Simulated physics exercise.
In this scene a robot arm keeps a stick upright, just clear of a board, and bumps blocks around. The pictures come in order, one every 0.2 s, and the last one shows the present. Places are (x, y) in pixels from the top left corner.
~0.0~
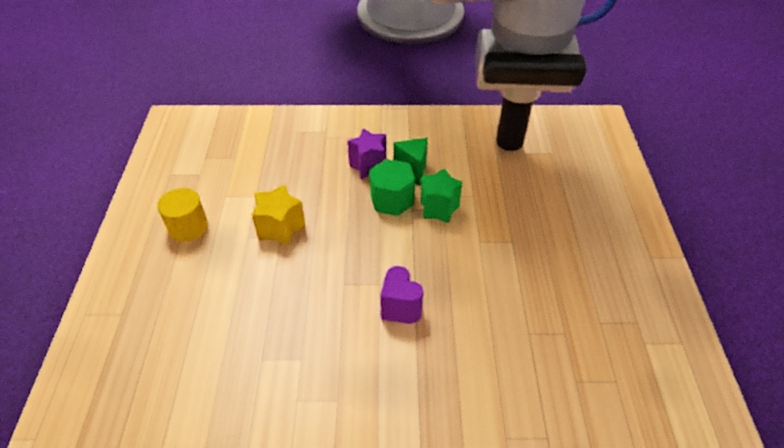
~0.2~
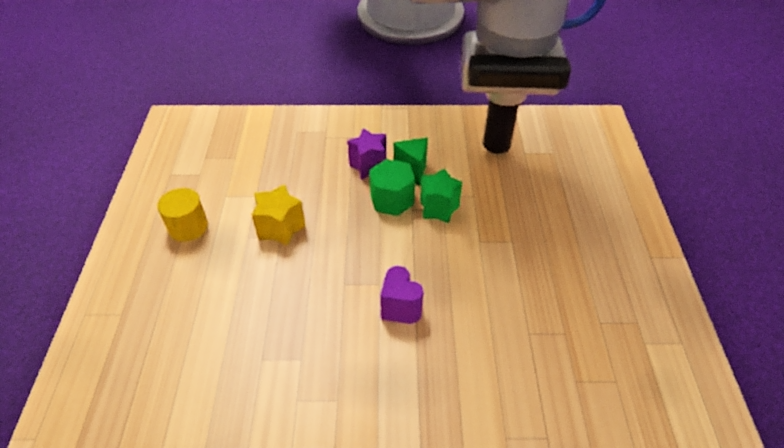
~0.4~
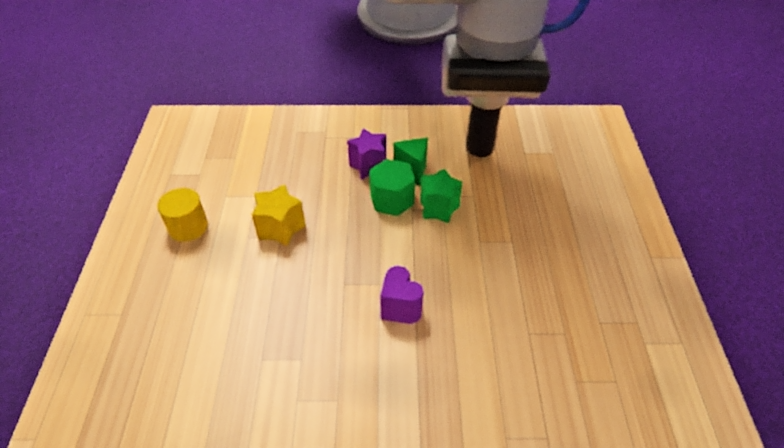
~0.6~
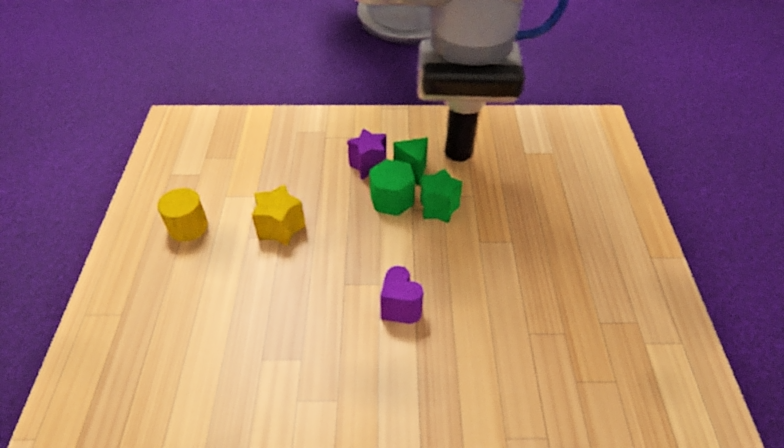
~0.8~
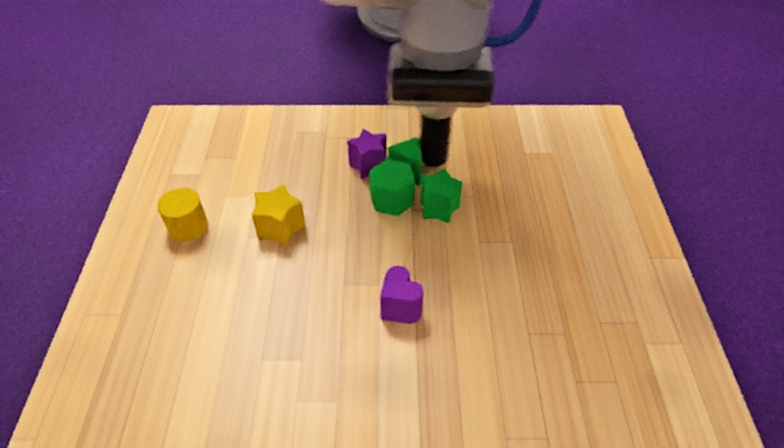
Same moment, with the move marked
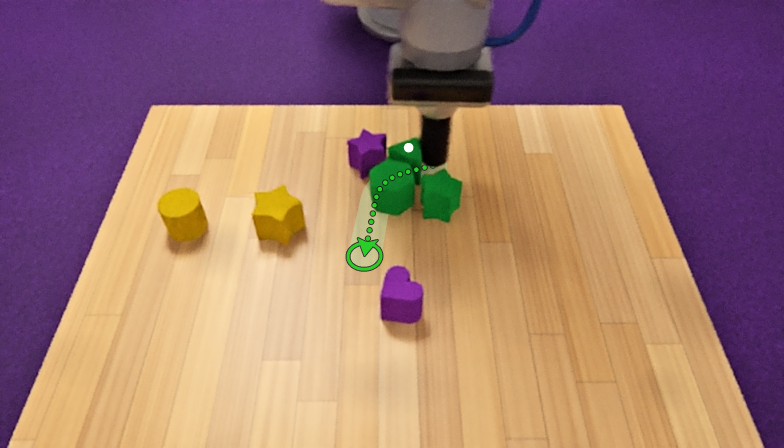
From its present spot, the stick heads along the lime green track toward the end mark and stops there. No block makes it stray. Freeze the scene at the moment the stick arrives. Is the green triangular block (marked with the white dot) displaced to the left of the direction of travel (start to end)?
No, it doesn't check out.
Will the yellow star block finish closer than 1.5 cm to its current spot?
I believe so.
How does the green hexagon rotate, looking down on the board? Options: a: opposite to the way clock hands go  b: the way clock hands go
It's a.
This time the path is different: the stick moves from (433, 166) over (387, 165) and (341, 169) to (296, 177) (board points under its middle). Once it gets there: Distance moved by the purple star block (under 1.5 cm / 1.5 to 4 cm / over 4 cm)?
Its final spot will lie more than 4 cm from the current one.
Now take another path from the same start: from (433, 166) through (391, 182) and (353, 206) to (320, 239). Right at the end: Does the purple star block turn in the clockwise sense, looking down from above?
Yes, that is what happens.
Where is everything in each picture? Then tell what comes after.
Stick tip (510, 142); block tops, yellow star block (275, 202); purple star block (368, 141); green hexagon (392, 174); green triangular block (414, 146); green star block (441, 183), in the first picture.
Stick (497, 145); blocks unchanged, in the second picture.
Stick (480, 148); blocks unchanged, in the third picture.
Stick (459, 152); blocks unchanged, in the fourth picture.
Stick (433, 158); yellow star block (275, 202); purple star block (368, 141); green hexagon (392, 174); green triangular block (409, 148); green star block (441, 183), in the fifth picture.
Path on the board, from (433, 166) over (389, 180) and (373, 215) to (365, 256); the dot is on the green triangular block.
On the path given first. One third of the way, stick (388, 172); purple star block (358, 141), turned 50° clockwise; green hexagon (386, 187), turned 30° anticlockwise; green triangular block (366, 167), turned 45° anticlockwise.
Two thirds of the way, stick (372, 207); purple star block (358, 141), turned 50° clockwise; green hexagon (390, 217), turned 75° anticlockwise; green triangular block (343, 192).
At the end, stick (364, 248); yellow star block in place; purple star block (358, 141), turned 50° clockwise; green hexagon (401, 242), turned 145° anticlockwise; green triangular block (341, 193); green star block in place.
